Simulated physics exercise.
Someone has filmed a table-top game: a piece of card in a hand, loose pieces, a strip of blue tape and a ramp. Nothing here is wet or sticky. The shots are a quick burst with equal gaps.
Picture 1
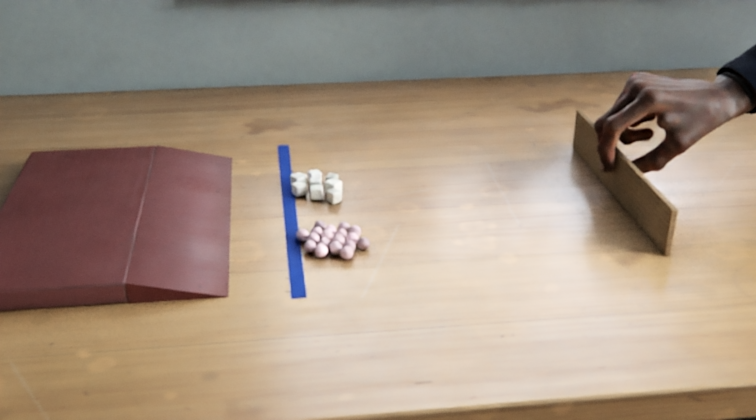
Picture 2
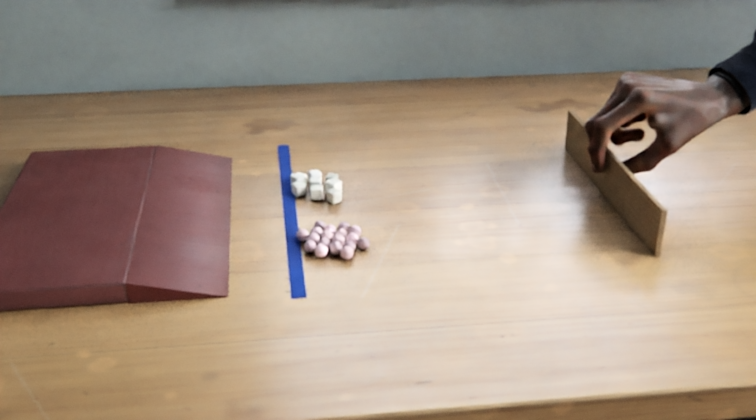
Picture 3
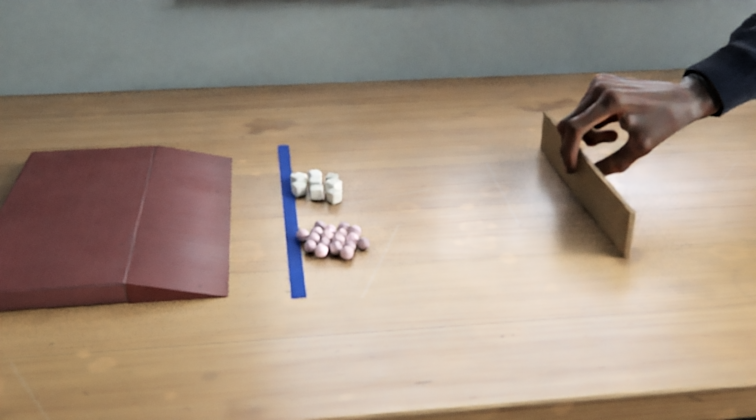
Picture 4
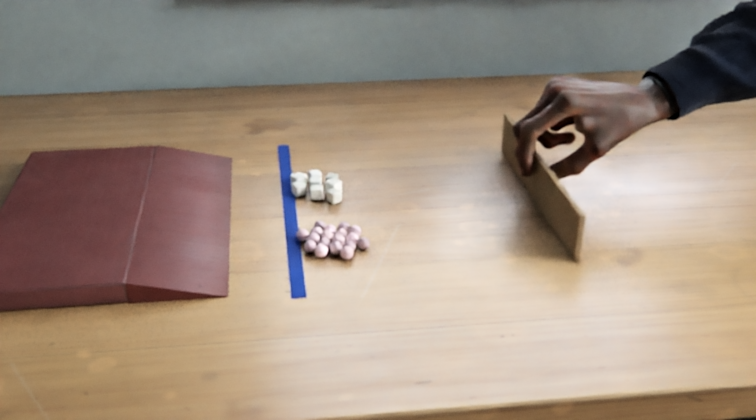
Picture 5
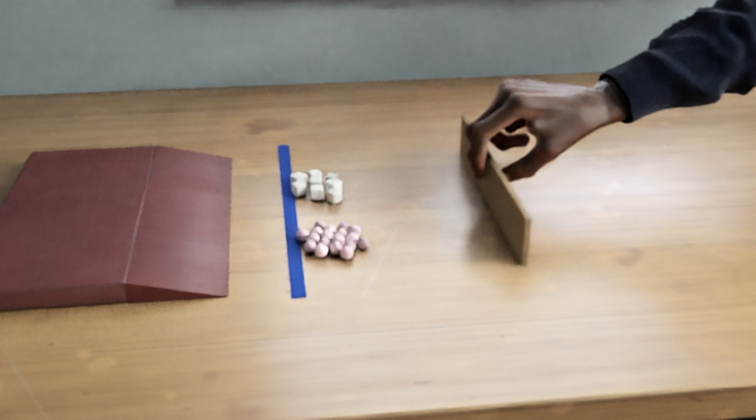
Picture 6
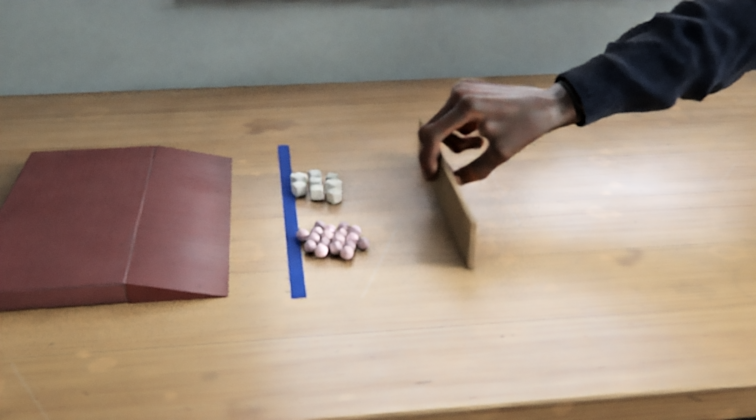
A hand slid an upright piece of brown card leftward across a wooden table, closer to two small clusters of white and pinkish pieces, which stayed still beside blue tape and a dark red ramp.
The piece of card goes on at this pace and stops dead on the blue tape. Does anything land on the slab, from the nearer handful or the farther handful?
Nearer handful: It makes it up with some or all. Farther handful: It does not make it up.
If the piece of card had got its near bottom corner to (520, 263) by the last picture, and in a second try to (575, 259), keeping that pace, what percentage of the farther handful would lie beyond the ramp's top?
Near 0 % and 0 %.
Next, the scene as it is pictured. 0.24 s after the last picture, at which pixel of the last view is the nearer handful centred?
At about (235, 252).
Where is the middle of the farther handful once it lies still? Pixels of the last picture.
Close to (245, 188).
Then, 0.11 s after the last picture, piece of card still moving, near (352, 167); nearer handful all short of the ramp; farther handful all short of the ramp.
Then, 0.24 s after the last picture, piece of card stopped at the blue tape; nearer handful about a quarter on the ramp, most short of the ramp; farther handful all short of the ramp.
Then, 0.52 s after the last picture, piece of card stopped at the blue tape; nearer handful most past the top, about a quarter on the ramp; farther handful about a third on the ramp, about two thirds short of the ramp.
By the end, piece of card stopped at the blue tape; nearer handful most past the top, a small part short of the ramp; farther handful none past the top, a small part on the ramp, most short of the ramp.
